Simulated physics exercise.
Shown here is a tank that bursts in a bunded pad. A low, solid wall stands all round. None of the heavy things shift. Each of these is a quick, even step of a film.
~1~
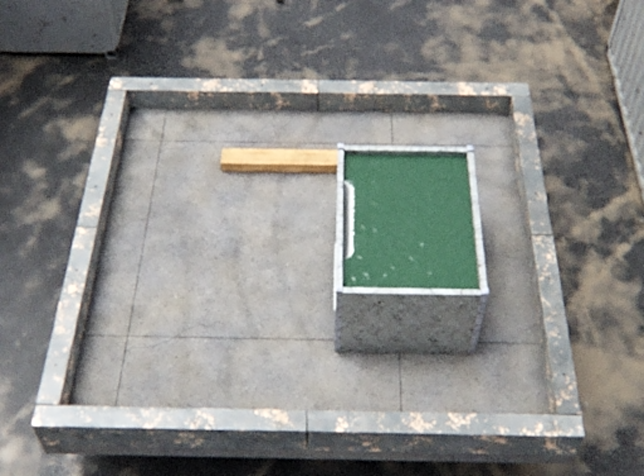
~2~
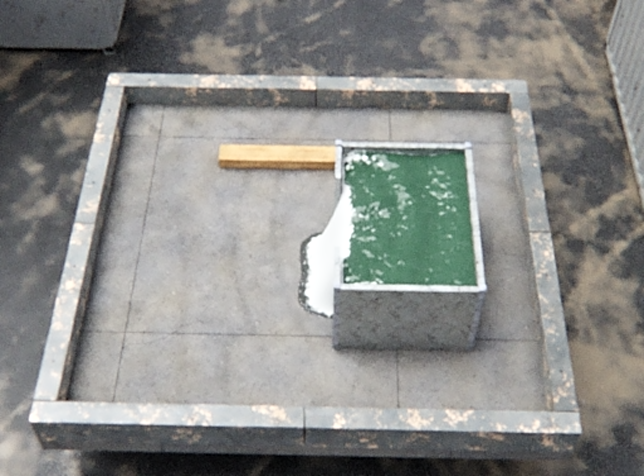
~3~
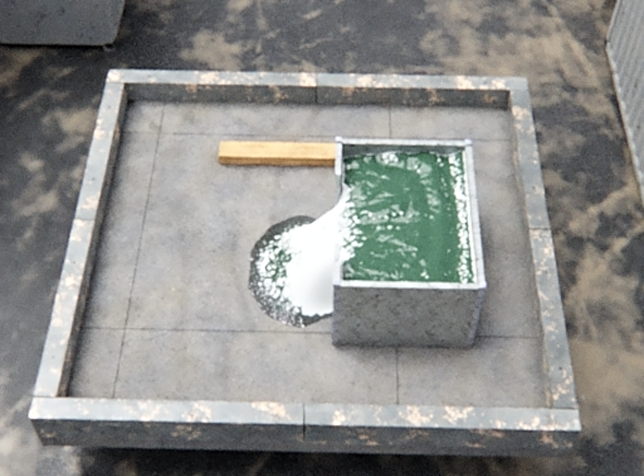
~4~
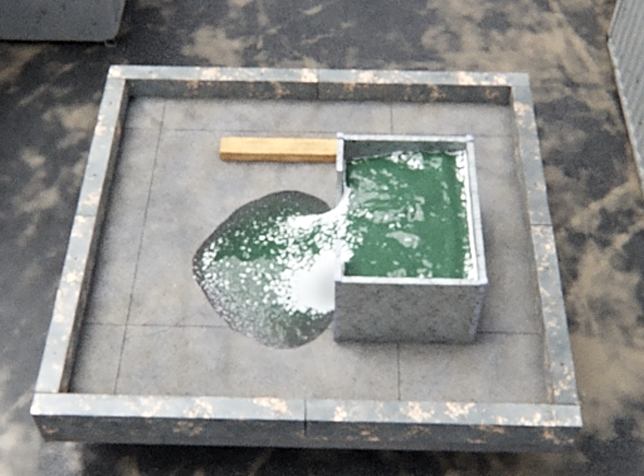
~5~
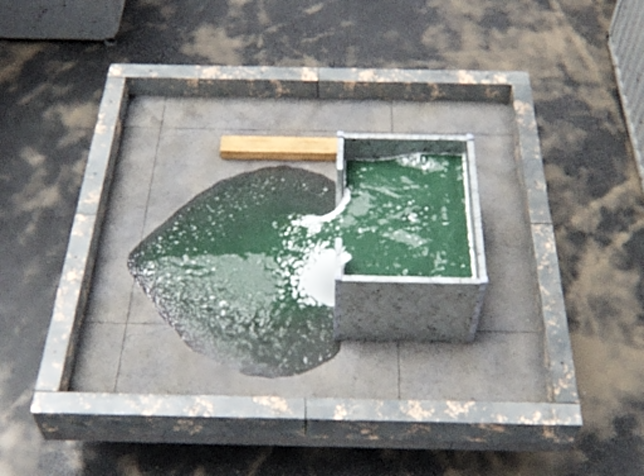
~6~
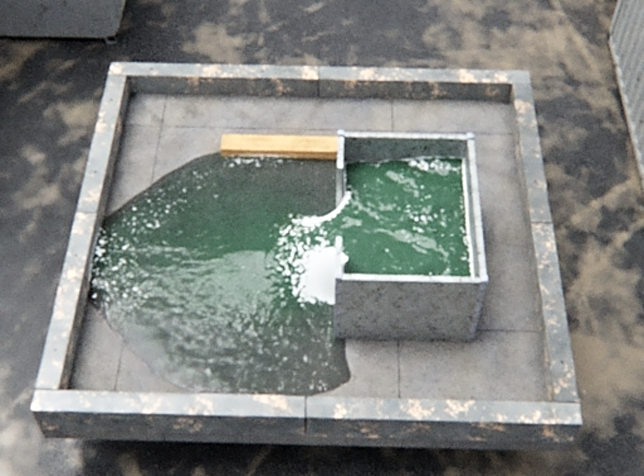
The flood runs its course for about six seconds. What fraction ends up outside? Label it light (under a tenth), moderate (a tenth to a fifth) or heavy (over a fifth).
Light.
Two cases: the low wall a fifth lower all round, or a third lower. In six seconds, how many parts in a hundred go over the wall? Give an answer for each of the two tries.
In the first case about 12 in a hundred, in the second about 18 in a hundred.
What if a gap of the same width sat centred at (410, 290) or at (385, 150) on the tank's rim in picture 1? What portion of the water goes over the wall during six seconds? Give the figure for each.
I'd put it at close to 24 per cent for the first and close to 8 per cent for the second.
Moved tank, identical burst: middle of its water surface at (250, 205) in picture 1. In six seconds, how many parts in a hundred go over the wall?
Close to 20 parts in a hundred.
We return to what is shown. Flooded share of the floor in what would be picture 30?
Roughly 90 percent, I reckon.
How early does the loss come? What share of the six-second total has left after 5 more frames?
Roughly 10 %.
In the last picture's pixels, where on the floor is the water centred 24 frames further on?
About (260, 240) in the last view.
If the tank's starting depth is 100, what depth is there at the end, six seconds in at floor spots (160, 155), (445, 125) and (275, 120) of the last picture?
Readings in sequence: 16, 6, 10 percent.
A moment on, water covers 45 % of the floor; the low wall has let 0 % over.
Next, water covers 50 % of the floor; the low wall has let 1 % over.
Then, water covers 55 % of the floor; the low wall has let 6 % over.
Later, water covers 70 % of the floor; the low wall has let 7 % over.
In the end, water covers 80 % of the floor; the low wall has let 7 % over.
